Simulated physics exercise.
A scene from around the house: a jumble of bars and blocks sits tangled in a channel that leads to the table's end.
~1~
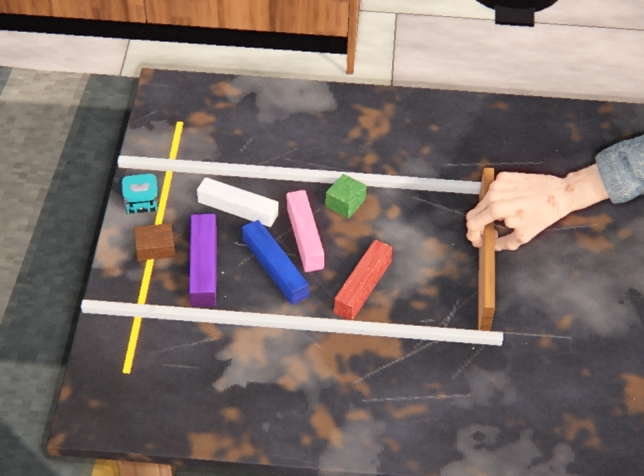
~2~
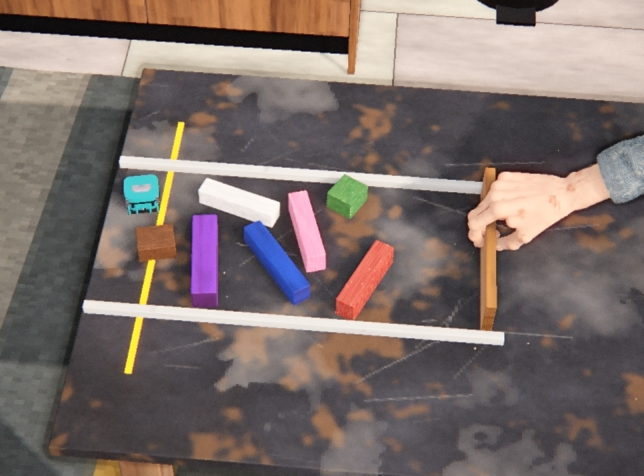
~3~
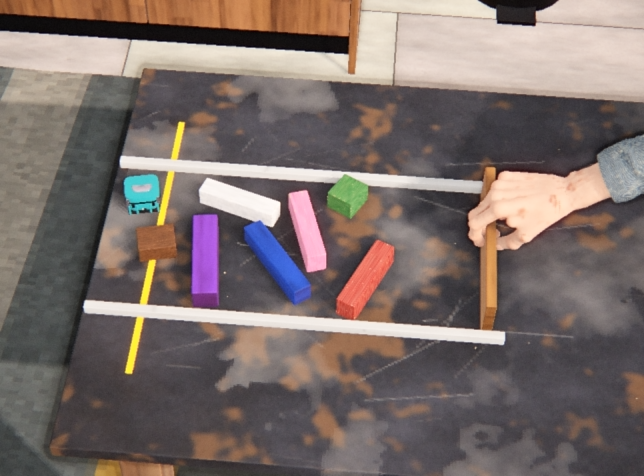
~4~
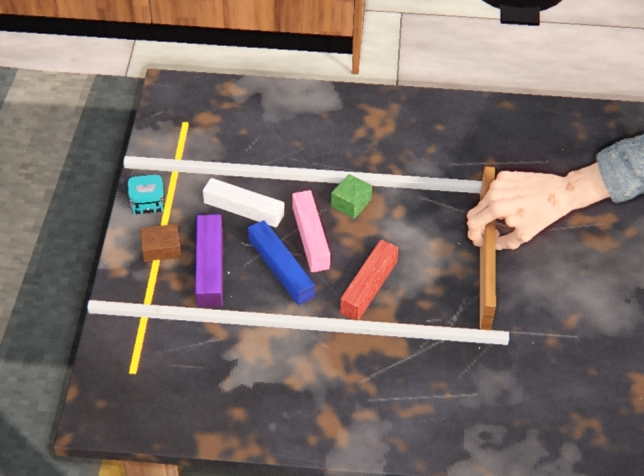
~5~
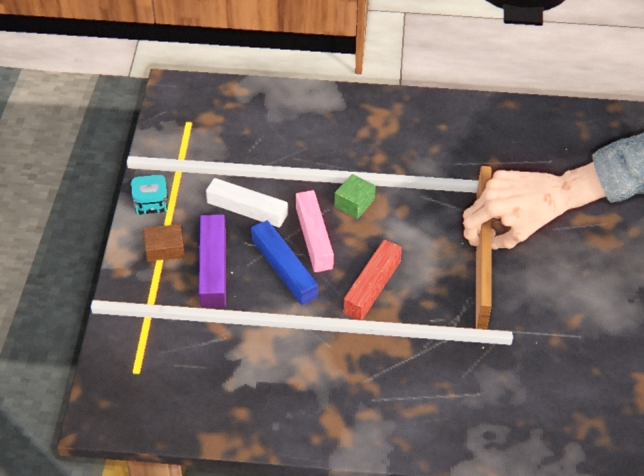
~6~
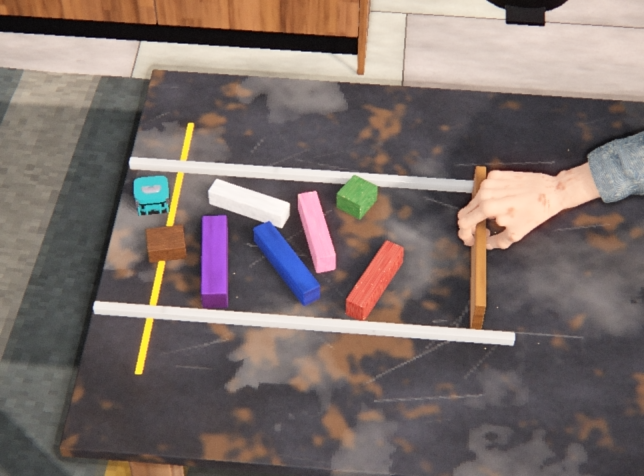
The video shows a hand holding a wooden board upright between two white rails on a dark tabletop, first keeping it nearly still, then sliding it slightly left, while the colourful bars and blocks stay in place.
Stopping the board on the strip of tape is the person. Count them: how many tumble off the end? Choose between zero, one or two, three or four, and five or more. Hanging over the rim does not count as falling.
The count is three or four.
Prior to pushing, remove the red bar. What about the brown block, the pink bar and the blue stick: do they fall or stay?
As for the brown block, it is not retained; the pink bar is retained; the blue stick is retained.
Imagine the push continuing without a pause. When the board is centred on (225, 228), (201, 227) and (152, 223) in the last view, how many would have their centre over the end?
0, 2, 5.
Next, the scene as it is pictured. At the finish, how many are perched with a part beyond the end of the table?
That would be 1.
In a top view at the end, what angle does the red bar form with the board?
Around 0 degrees.
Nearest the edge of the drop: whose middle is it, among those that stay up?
Blue stick.
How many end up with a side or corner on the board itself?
2 touch it.
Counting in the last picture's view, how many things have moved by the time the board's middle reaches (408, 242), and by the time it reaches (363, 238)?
0 by the first point, 2 by the second.
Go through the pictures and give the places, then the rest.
In the first frame, turquoise case (141, 194); brown block (154, 242); purple stick (203, 260); board (487, 248); tape (155, 237).
In the second frame, brown block (156, 243); board (488, 248).
In the third frame, purple stick (205, 260); green block (348, 196).
In the fourth frame, turquoise case (147, 195); pink bar (311, 231).
In the fifth frame, brown block (164, 243); white bar (247, 202).
In the sixth frame, turquoise case (152, 196); brown block (166, 244); purple stick (215, 261); board (478, 247); tape (167, 238).
Soon after, none off yet; turquoise case at rest near (152, 196); brown block at rest near (166, 244); purple stick at rest near (215, 261).
Then, none off yet; turquoise case moved about its own width near (122, 199); brown block moved about its own width near (110, 243); purple stick moved about its own width near (143, 260).
At rest, the number that fall off is three or four; fallen, white bar, purple stick, brown block and turquoise case.
